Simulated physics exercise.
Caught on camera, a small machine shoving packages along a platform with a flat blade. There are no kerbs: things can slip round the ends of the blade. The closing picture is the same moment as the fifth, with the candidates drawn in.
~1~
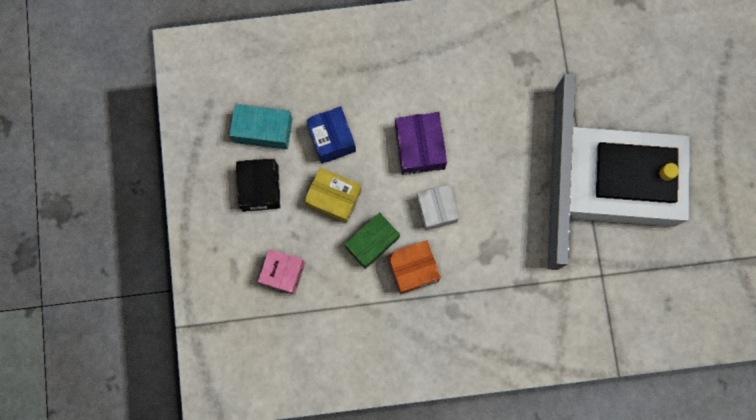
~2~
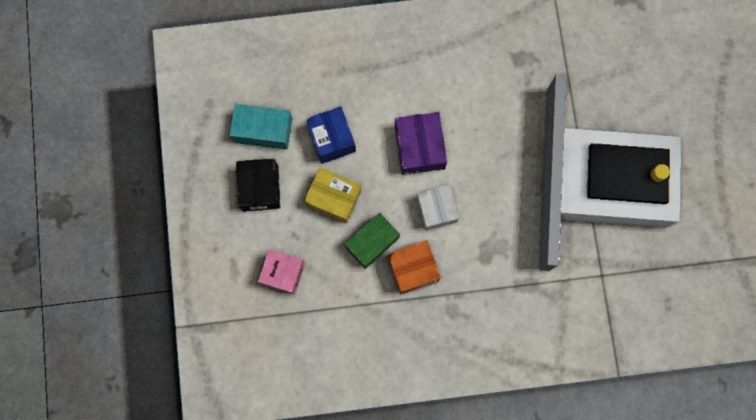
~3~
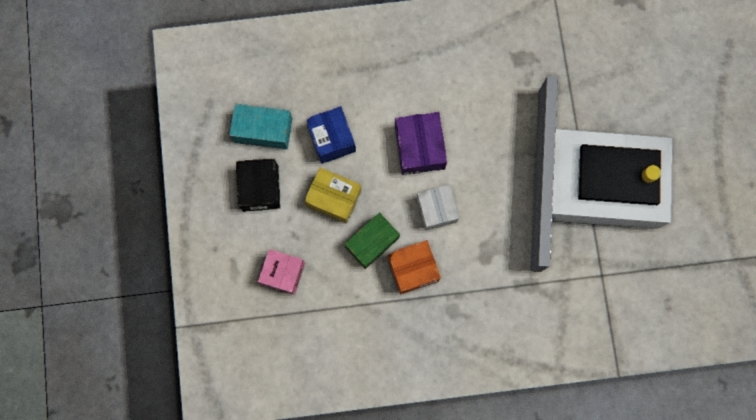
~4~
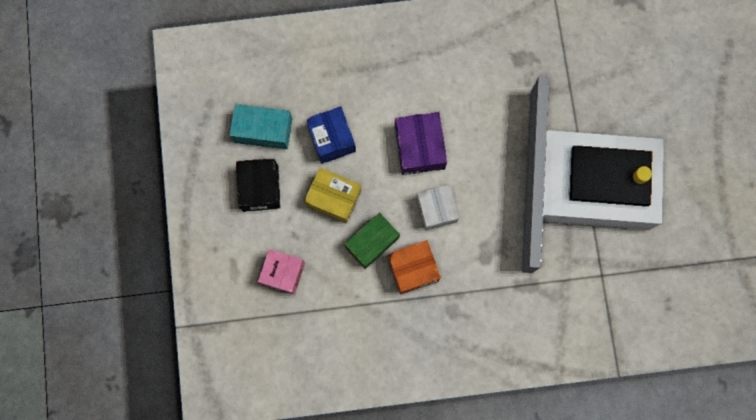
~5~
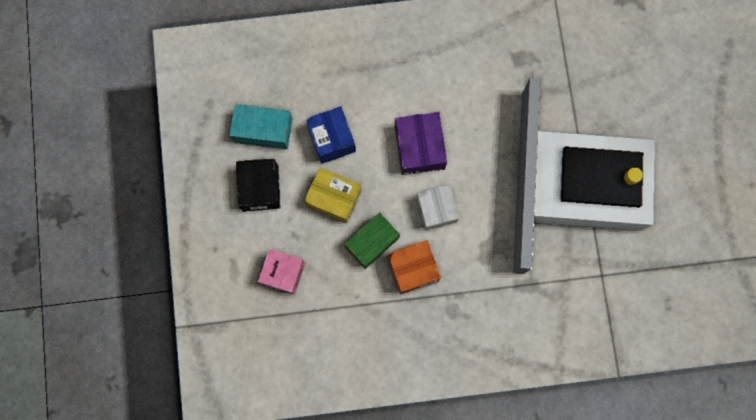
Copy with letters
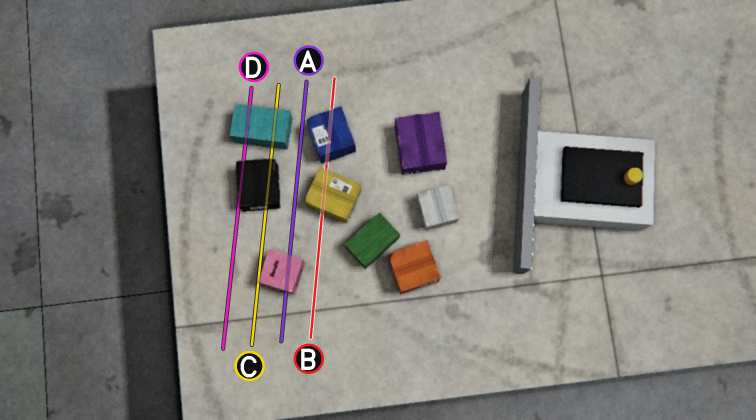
A small robot with a flat blade moving slowly left across a pale platform towards a group of motionless coloured packages.
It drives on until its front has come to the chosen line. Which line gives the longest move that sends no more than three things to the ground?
Stop at D.
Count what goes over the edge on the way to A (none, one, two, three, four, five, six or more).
By then, none.
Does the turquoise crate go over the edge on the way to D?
By then, yes.
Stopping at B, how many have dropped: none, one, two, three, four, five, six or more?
The count is none.
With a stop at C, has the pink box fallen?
No.
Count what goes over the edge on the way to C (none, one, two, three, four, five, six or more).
The count is none.
On the marked copy, A at (294, 208); B at (323, 205); C at (266, 212); D at (238, 215).
Taking D. A third of the way, robot (491, 188); orange parcel (392, 263); purple box (400, 143).
Two thirds of the way, robot (385, 201); black box (216, 192); turquoise crate (212, 133).
When it is over, robot (301, 211); black box over the edge; pink box over the edge; three fallen.
As for the rest, A is within the limit but short; B is within the limit but short; C is within the limit but short.
